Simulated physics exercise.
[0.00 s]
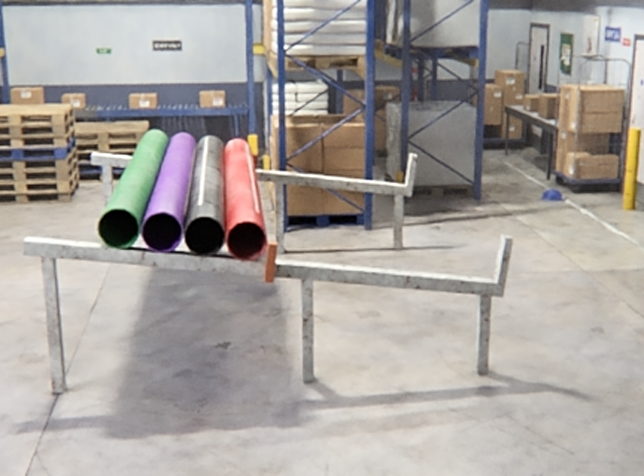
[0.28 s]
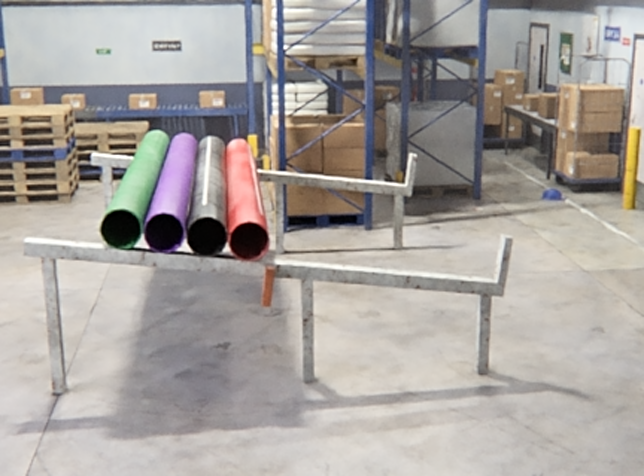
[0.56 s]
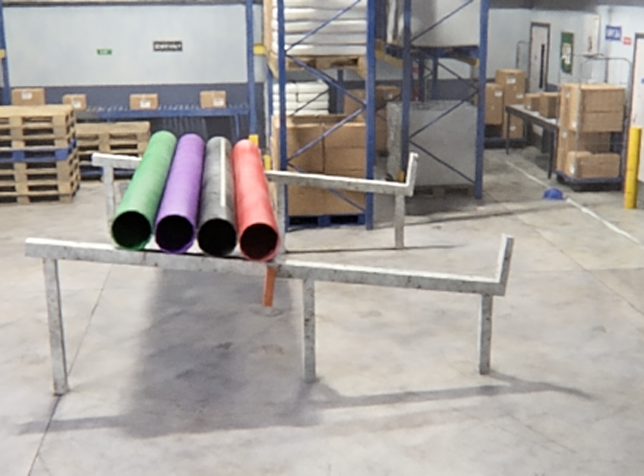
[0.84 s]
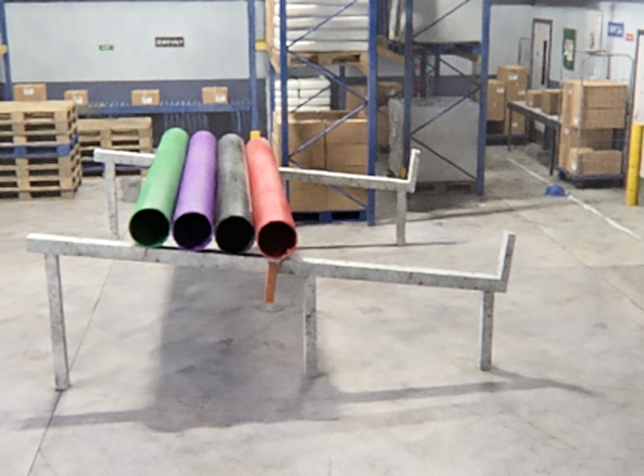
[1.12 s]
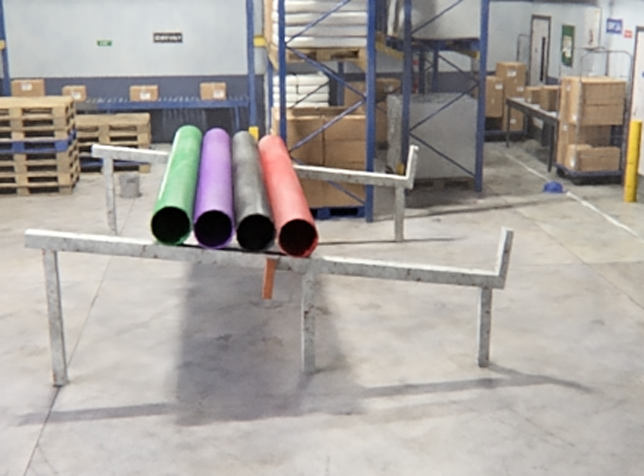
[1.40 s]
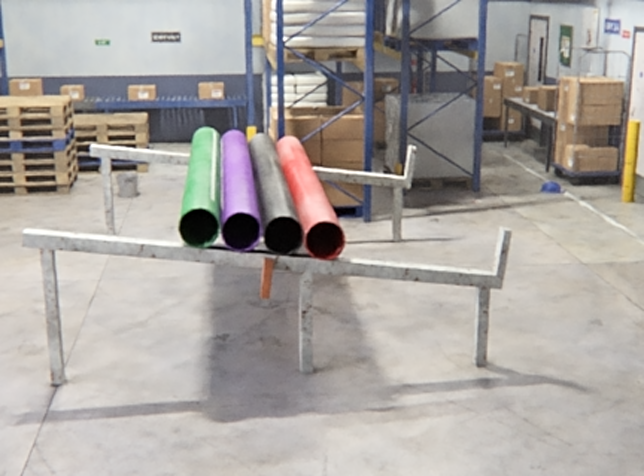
A metal rack sloping down to the right held four hollow pipes, green, purple, black and red, side by side; an orange stop dropped beside the red one, and they all rolled slowly right together.
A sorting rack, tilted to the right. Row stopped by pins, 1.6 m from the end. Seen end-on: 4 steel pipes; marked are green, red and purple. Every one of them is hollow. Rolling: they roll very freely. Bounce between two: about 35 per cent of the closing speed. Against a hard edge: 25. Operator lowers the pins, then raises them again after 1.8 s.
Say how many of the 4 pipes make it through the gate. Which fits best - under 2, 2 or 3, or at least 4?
I would say at least 4.
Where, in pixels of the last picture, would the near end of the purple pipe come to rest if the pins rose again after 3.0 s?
It would finish close to (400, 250) in the last picture.
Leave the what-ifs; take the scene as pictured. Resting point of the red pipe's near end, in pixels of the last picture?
It comes to rest at about (480, 255).
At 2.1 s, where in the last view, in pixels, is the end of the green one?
I'd put it somewhere around (307, 205) in that view.
Then, 1.7 s in, green is on the rails, 20 cm above the pins, rolling right; red is on the rails, 60 cm below the pins, rolling right; purple is on the rails, 5 cm below the pins, rolling right; 3 below the pins.
Then, 2.1 s in, green is in the air, 20 cm below the pins, rolling right; red is on the rails, 105 cm below the pins, rolling right; purple is on the rails, 50 cm below the pins, rolling right; 4 below the pins.
In the end (2.6 s), green is on the rails, 60 cm below the pins; red is on the rails, 145 cm below the pins; purple is on the rails, 90 cm below the pins; 4 below the pins.
